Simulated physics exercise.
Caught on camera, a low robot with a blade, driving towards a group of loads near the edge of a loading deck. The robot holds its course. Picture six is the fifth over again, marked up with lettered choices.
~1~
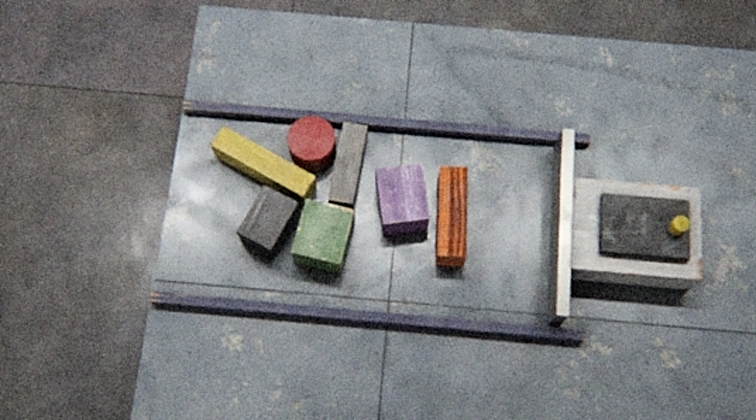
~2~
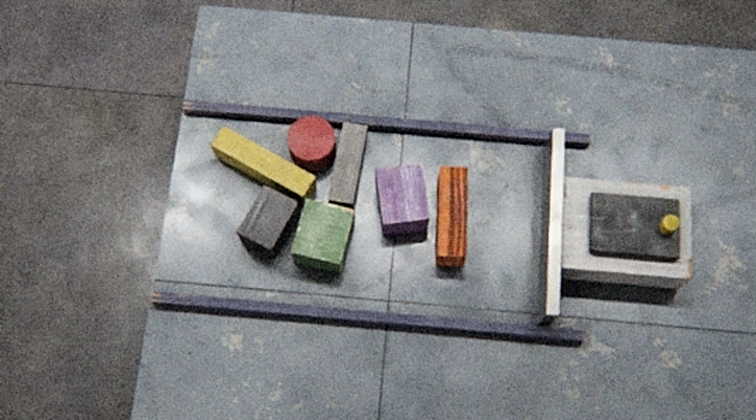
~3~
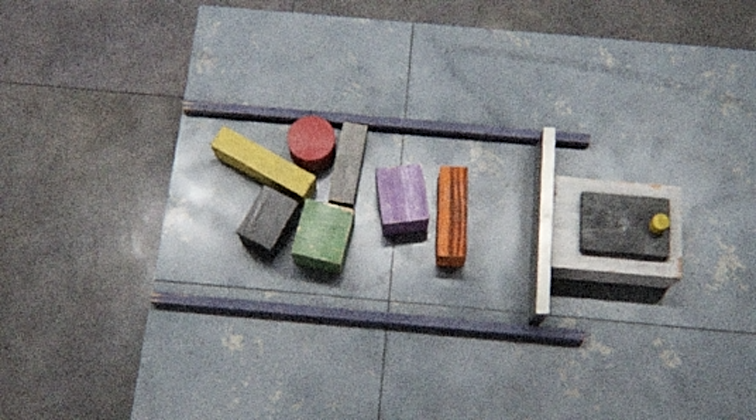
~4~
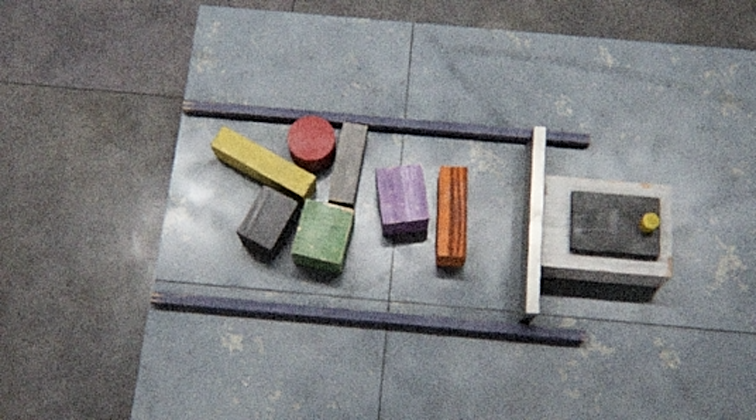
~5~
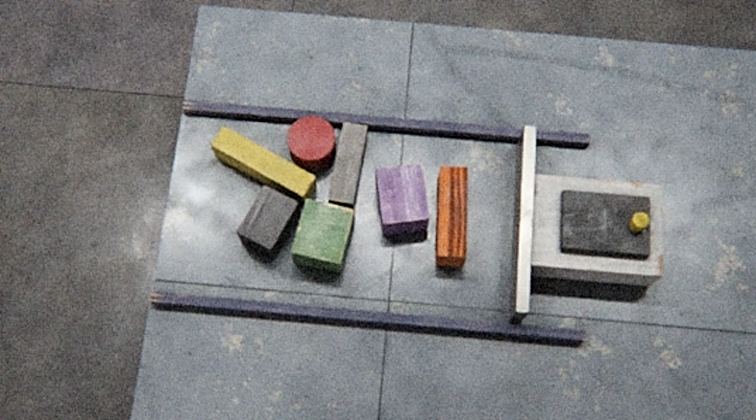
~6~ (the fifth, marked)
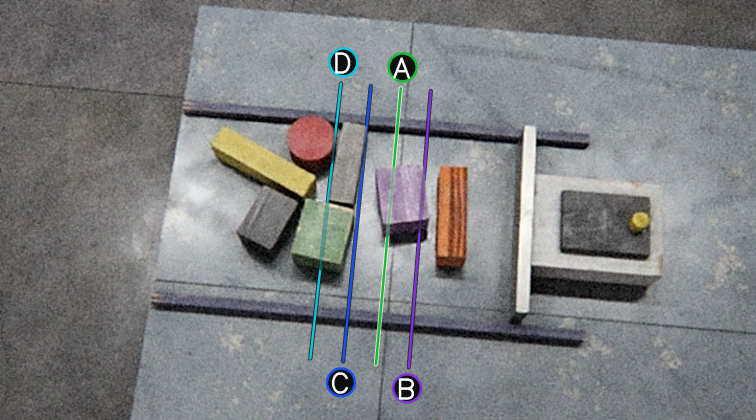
On a grey loading deck, a low robot with a wide pale blade sits to the right of a group of coloured loads lying between two dark rails. It creeps steadily left in a straight line, narrowing the gap to the orange stick without touching it, while all the loads stay still.
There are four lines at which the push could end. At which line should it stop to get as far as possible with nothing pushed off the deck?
D.
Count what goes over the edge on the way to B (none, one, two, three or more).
By then, none.
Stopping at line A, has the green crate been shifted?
Yes.
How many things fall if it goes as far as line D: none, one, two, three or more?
By then, none.
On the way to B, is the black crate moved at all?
No.
On the marked copy, A at (389, 220); B at (420, 223); C at (358, 217); D at (326, 214).
With D. Early on, robot (526, 216); purple crate (396, 198); orange stick (432, 214).
Further on, robot (452, 210); yellow bar (232, 159); black crate (232, 227).
At the end, robot (401, 205); yellow bar (188, 153); black crate (187, 242); nothing has fallen.
As for the rest, A is safe but short; B is safe but short; C is safe but short.
